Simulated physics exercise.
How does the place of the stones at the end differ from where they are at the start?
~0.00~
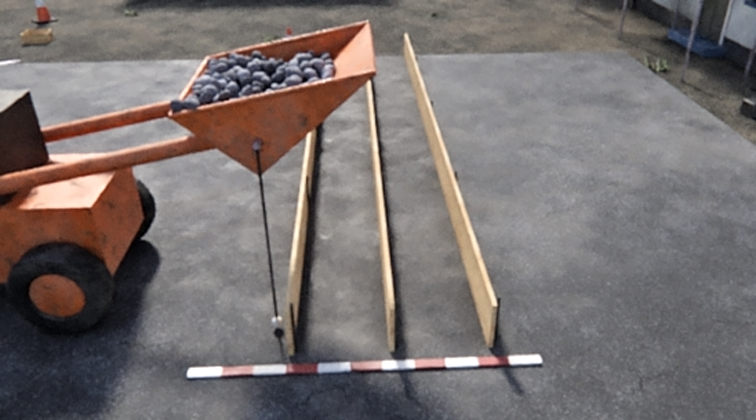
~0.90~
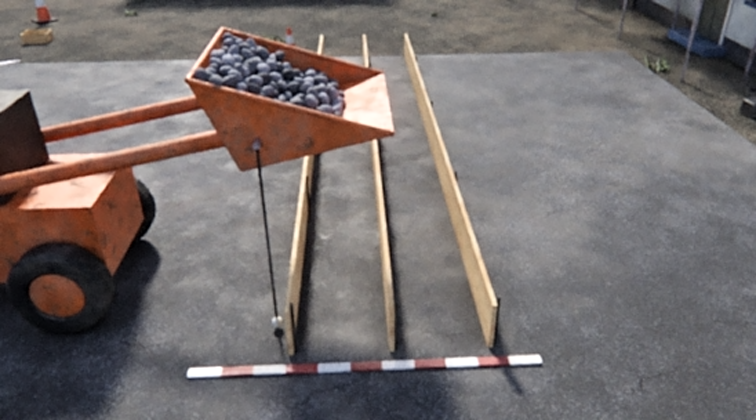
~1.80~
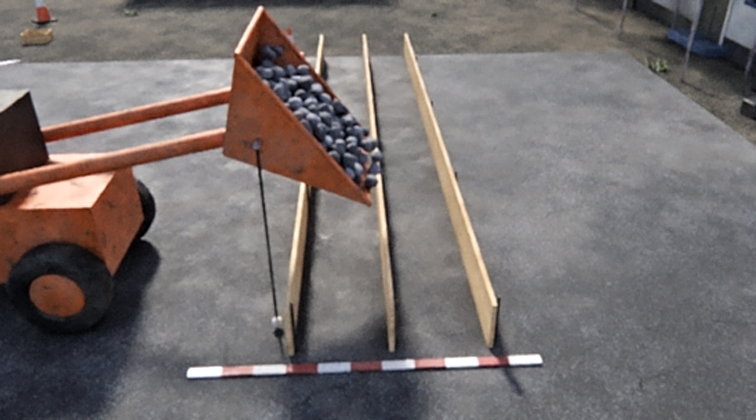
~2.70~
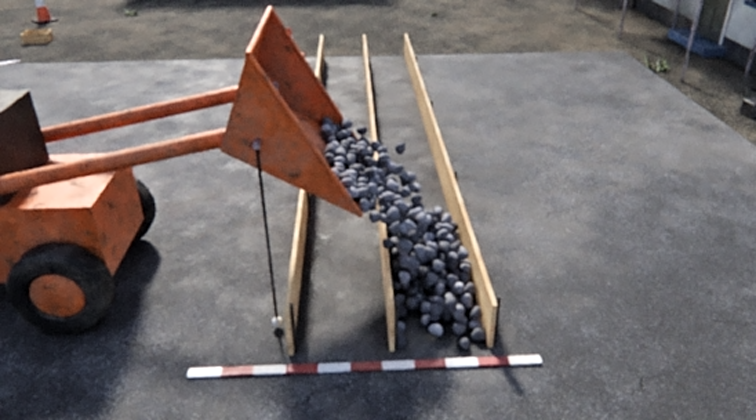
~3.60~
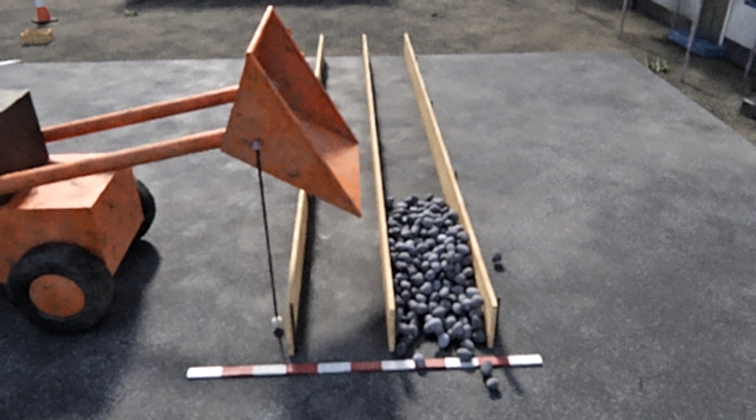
At the start the stones are heaped in the raised orange bucket. At the end they lie on the ground lower down and further right, mostly between the middle and right-hand planks.
